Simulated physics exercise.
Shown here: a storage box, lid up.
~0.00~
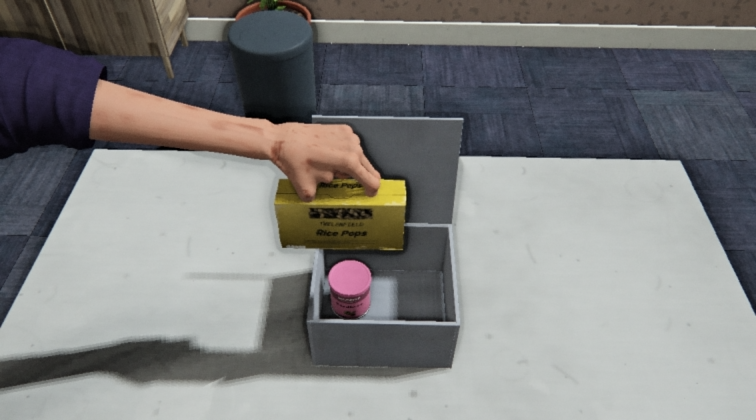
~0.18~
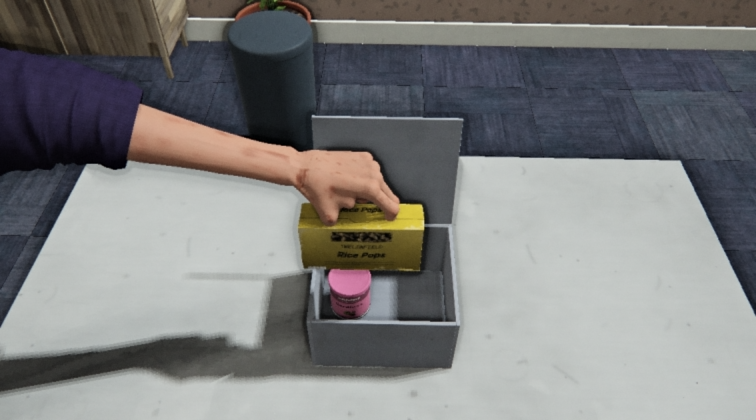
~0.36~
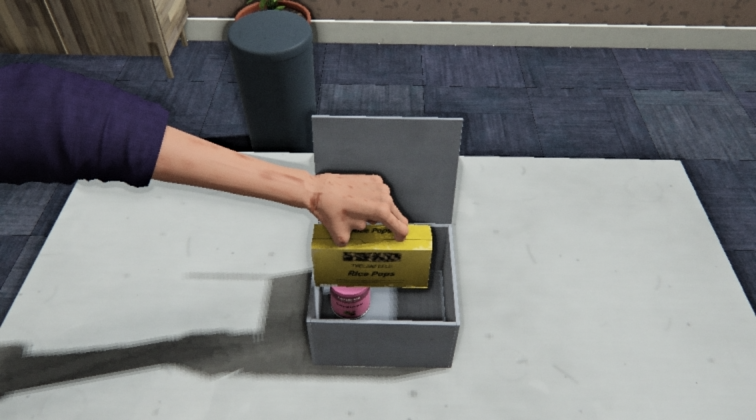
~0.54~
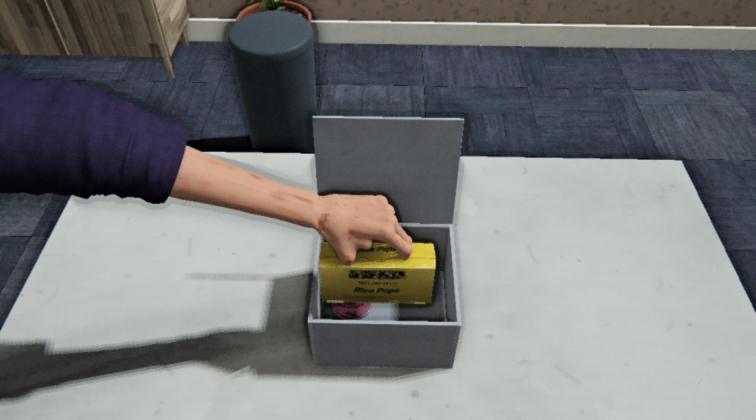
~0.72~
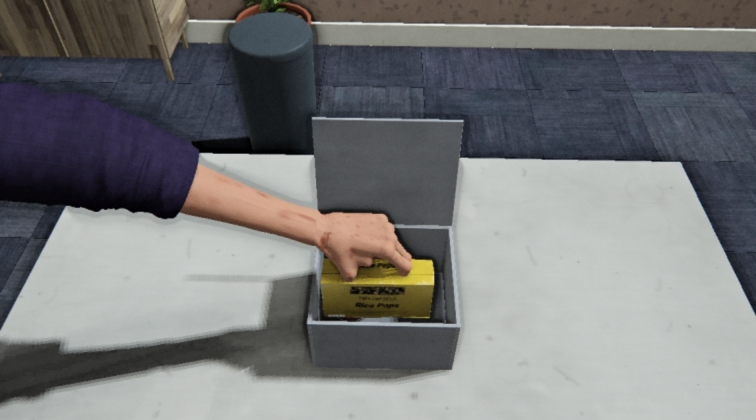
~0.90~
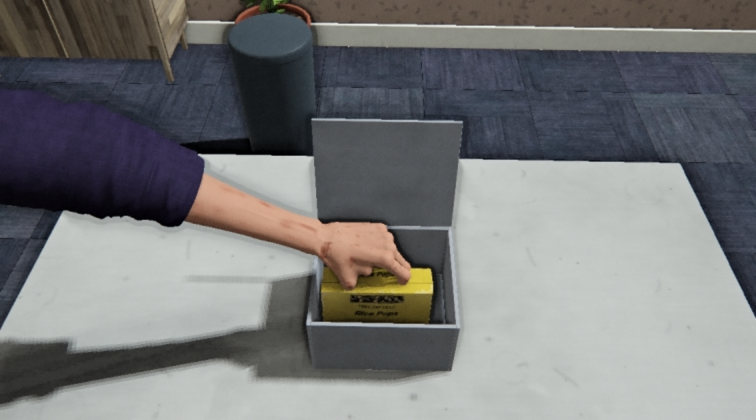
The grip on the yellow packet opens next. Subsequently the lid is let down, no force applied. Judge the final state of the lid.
The lid is fully down.
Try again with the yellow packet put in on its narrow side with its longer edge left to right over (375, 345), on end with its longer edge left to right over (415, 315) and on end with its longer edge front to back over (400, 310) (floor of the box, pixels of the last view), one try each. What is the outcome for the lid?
Try one: The lid comes all the way down; try two: It remains open; try three: It remains open.
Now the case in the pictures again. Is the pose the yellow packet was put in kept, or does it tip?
Well, the yellow packet stays just as set.
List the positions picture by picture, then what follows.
In the first frame, coming down; yellow packet (342, 215); pink tin (350, 291).
In the second frame, coming down; yellow packet (362, 237); pink tin (350, 291).
In the third frame, coming down; yellow packet (372, 256); pink tin (350, 291).
In the fourth frame, coming down; yellow packet (377, 274).
In the fifth frame, coming down; yellow packet (377, 289).
In the sixth frame, in place under the hand; yellow packet (377, 297).
After 2.20 s, lid 78° above the rim; yellow packet shifted a little near (377, 326).
After 2.80 s, lid 31° above the rim; yellow packet shifted a little near (377, 326).
In the end (3.6 s), lid shut; moved from the start, yellow packet; pink tin unmoved. At the end, from the last picture's camera, yellow packet near (377, 326).
